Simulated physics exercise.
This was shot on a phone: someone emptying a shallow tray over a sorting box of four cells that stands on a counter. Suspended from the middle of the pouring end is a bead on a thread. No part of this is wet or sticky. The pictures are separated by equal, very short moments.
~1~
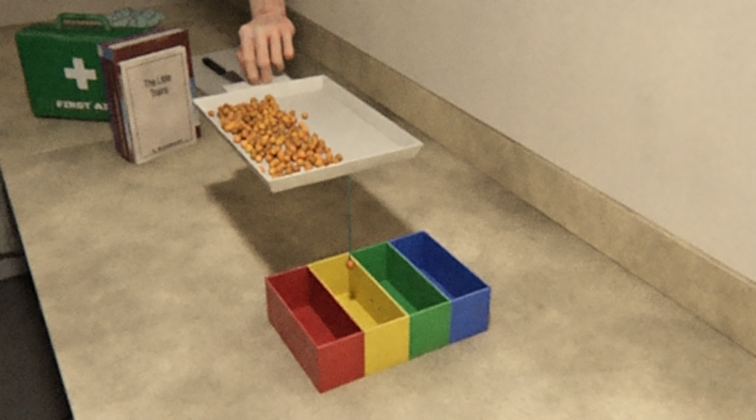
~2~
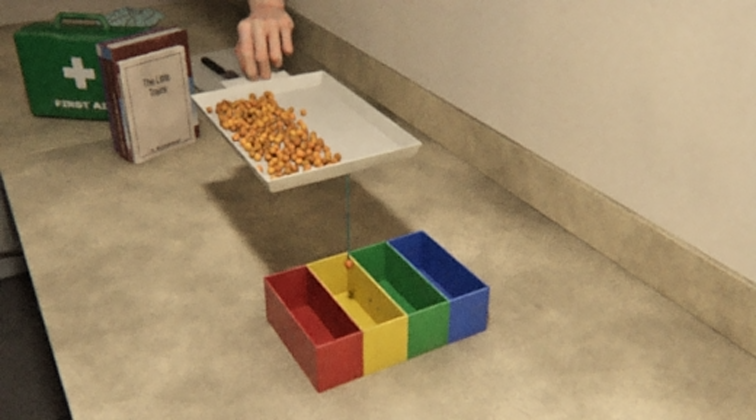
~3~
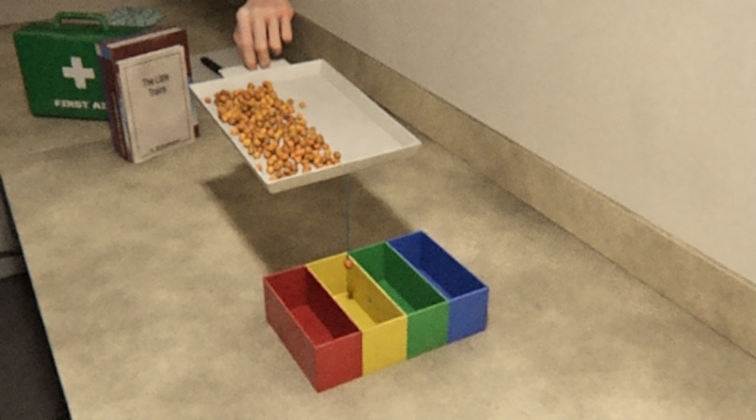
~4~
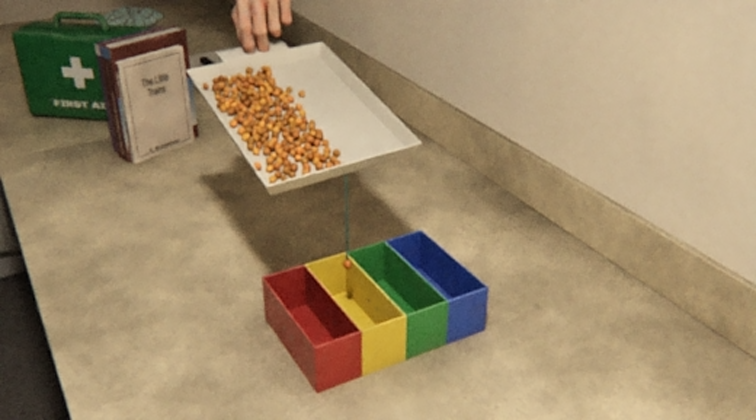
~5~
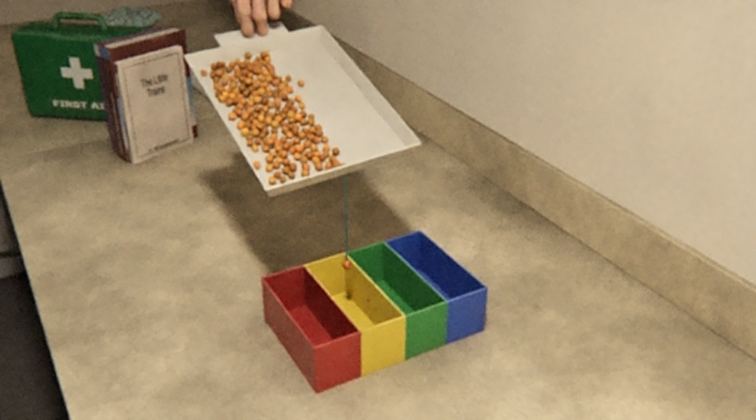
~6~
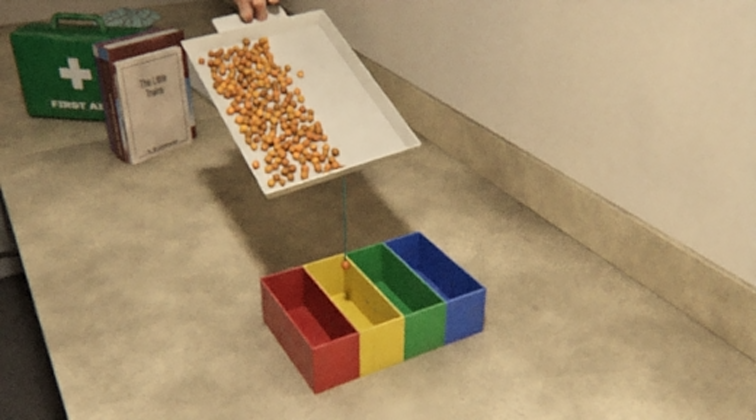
On a counter beside a green first aid case and some books, a hand holds a white tray of roasted chickpeas above a box with red, yellow, green and blue cells. The hand steadily raises the tray's far end, and the pouring edge gradually dips toward its left corner while the chickpeas stay heaped on the left side.
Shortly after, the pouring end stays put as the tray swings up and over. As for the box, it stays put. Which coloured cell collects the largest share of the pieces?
Red.
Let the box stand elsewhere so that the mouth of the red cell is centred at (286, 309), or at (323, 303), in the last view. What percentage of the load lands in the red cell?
Trial 1 around 50 percent, trial 2 around 30 percent.
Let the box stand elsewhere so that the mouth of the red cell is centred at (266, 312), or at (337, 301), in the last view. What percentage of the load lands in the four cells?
About 100 % and 50 %.
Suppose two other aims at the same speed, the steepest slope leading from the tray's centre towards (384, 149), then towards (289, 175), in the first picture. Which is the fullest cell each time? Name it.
Case 1 goes to the blue cell, case 2 to that red cell.
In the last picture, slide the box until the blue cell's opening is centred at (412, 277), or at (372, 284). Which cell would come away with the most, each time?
The red cell, then the yellow cell.
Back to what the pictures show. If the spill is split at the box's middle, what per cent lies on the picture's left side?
It works out at some 90 percent.
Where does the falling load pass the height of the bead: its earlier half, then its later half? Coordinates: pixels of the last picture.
Initially about (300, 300); subsequently about (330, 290).
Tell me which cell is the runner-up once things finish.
The yellow cell.
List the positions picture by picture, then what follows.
Corners of the pouring end (272, 177) and (415, 143), level; middle of the load (269, 133), roasted chickpeas; bead on its thread (350, 264); red cell (342, 358); yellow cell (387, 342); green cell (429, 326); blue cell (470, 312), in the first frame.
Corners of the pouring end (271, 177) and (414, 142), level; middle of the load (268, 131), in the second frame.
Corners of the pouring end (271, 178) and (414, 142), tipped barely, lowest at the left corner; middle of the load (267, 125), in the third frame.
Corners of the pouring end (270, 181) and (414, 141), tipped a little, lowest at the left corner; middle of the load (266, 117), in the fourth frame.
Corners of the pouring end (270, 184) and (413, 141), tipped clearly, lowest at the left corner; middle of the load (265, 109), in the fifth frame.
Corners of the pouring end (269, 187) and (413, 142), tipped clearly, lowest at the left corner; middle of the load (264, 103); red cell (337, 359); yellow cell (382, 343); green cell (424, 327); blue cell (465, 313), in the sixth frame.
Just after the last frame, tray tipped steeply; almost all on the tray; just a few falling or outside the box.
A moment on, tray tipped past a quarter turn; about a tenth on the tray; roughly a quarter in the red cell; about a tenth in the yellow cell; about a tenth in the green cell; roughly half falling or outside the box.
Further on, tray tipped past a quarter turn; roughly a third in the red cell; roughly a quarter in the yellow cell; about a tenth in the green cell; roughly a quarter falling or outside the box.
When it is over, tray tipped past a quarter turn; roughly a third in the red cell; roughly a quarter in the yellow cell; about a tenth in the green cell; not one in the blue cell; roughly a quarter outside the box.
